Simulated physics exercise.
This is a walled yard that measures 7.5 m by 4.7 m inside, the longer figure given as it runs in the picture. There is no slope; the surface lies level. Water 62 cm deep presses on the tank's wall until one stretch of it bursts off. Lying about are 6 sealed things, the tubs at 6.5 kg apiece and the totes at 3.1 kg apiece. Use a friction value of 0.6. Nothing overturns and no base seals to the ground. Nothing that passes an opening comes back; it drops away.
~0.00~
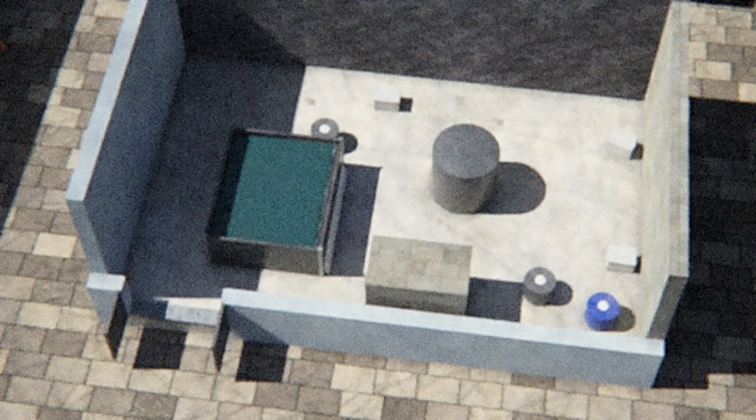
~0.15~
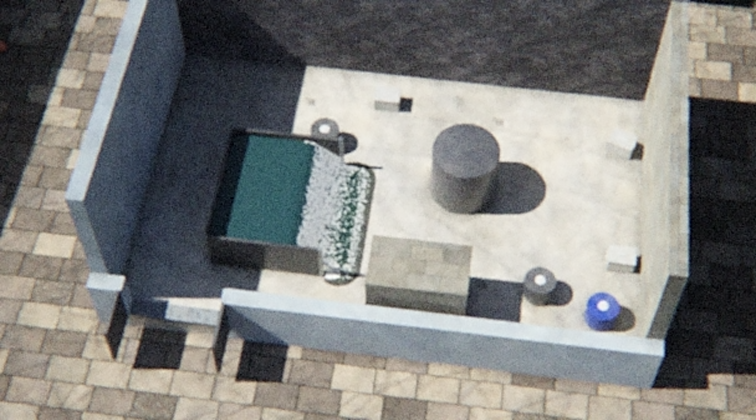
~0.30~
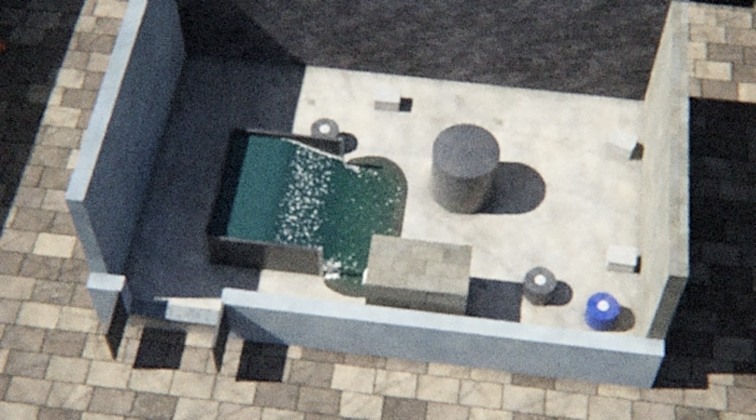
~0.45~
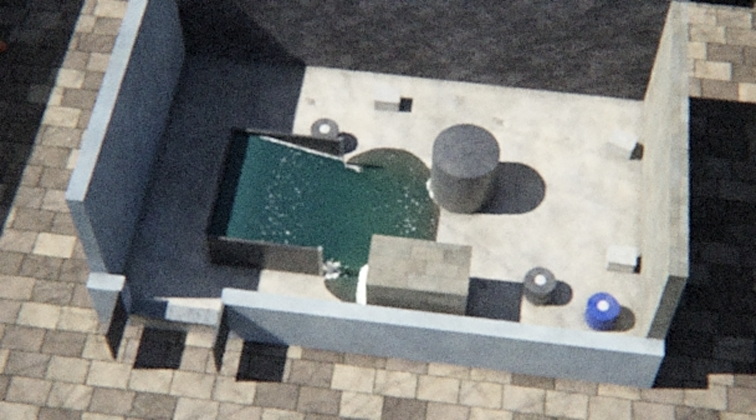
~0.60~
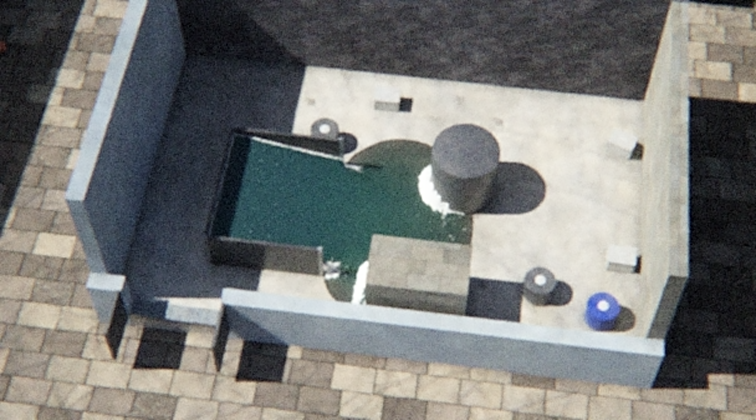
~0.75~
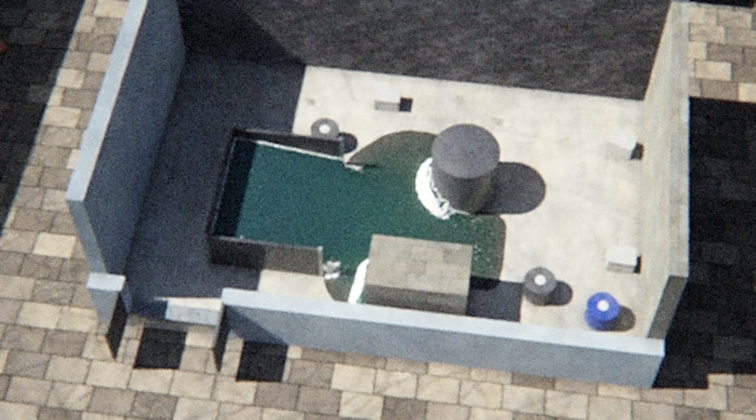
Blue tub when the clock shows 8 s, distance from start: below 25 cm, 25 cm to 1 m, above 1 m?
Above 1 m.
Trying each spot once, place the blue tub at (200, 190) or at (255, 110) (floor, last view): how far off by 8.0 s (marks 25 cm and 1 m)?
Spot one - it barely budges; spot two - it barely budges.
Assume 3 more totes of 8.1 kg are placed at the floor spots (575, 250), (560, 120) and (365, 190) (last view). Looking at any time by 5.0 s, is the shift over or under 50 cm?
Listed order gives above the limit, above the limit, above the limit.
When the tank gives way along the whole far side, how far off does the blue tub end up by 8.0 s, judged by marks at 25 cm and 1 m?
The blue tub is swept a long way.
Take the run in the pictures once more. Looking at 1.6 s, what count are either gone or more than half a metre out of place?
By my tally, 0.
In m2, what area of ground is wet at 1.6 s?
Wet: Near 17 m2.
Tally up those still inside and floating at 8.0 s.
I get 6.
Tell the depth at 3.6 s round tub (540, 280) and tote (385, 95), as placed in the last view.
Roughly 18 and 4 cm.
After 1.6 s the blue tub is near (603, 306), 0.0 m from its start, aground; 0 of 6 are out; 1 afloat.
After 3.6 s the blue tub is near (596, 315), 0.3 m from its start, afloat; 0 of 6 are out; 4 afloat.
After 5.6 s the blue tub is near (516, 306), 1.2 m from its start, afloat; 0 of 6 are out; 4 afloat.
After 8.0 s the blue tub is near (512, 276), 1.3 m from its start, afloat; 0 of 6 are out; 6 afloat.
